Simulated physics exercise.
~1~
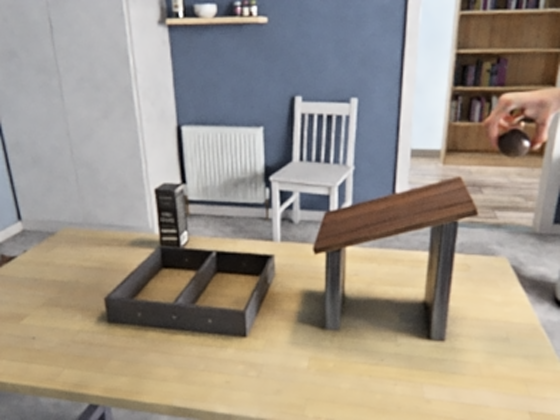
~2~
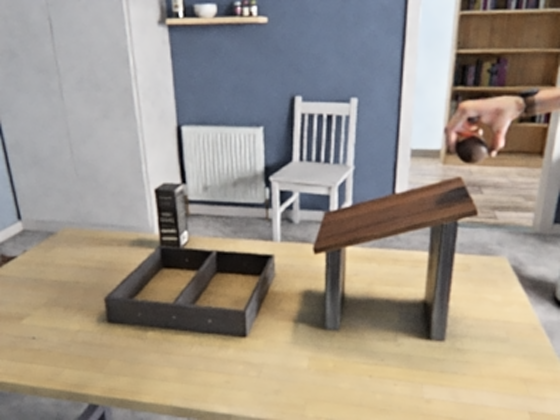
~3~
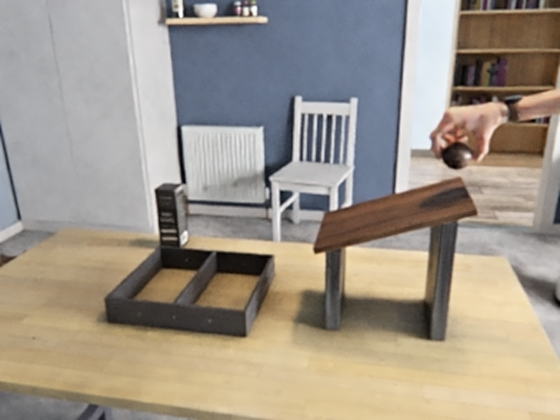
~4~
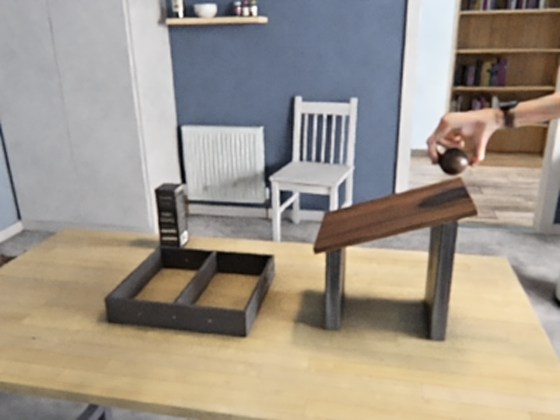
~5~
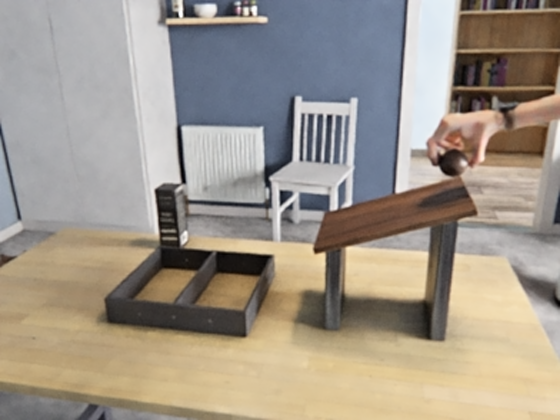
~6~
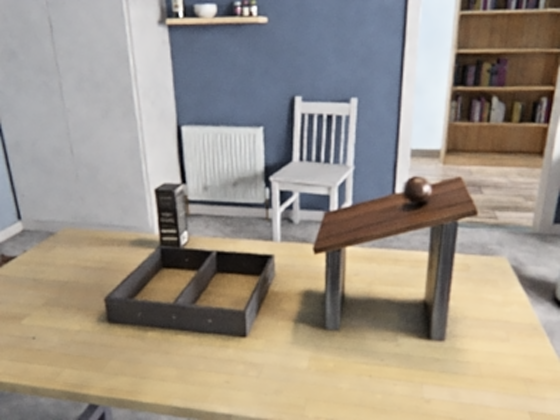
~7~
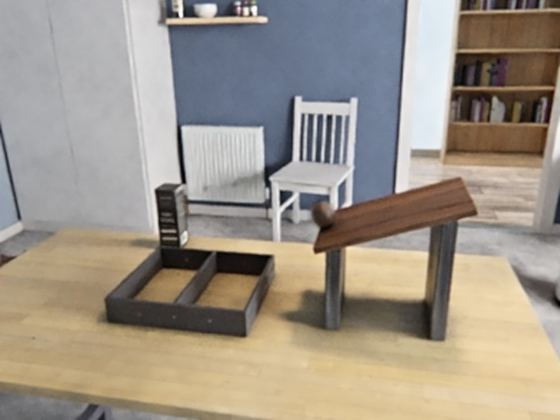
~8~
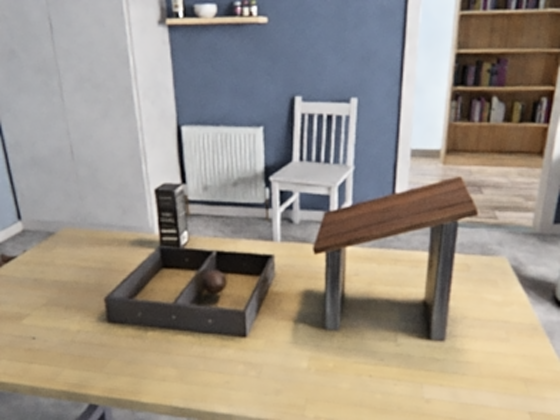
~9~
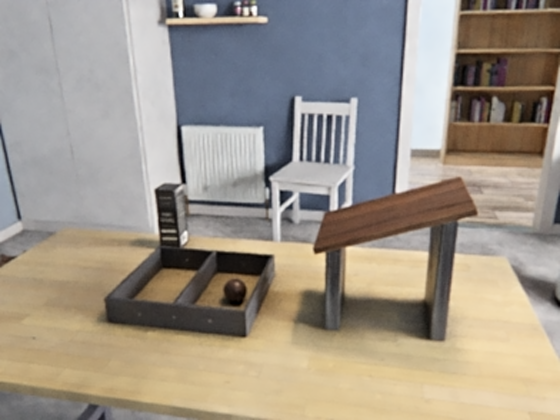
A hand releasing a brown onion onto a sloping wooden board, the onion rolling left and dropping into the tray's nearer bay.
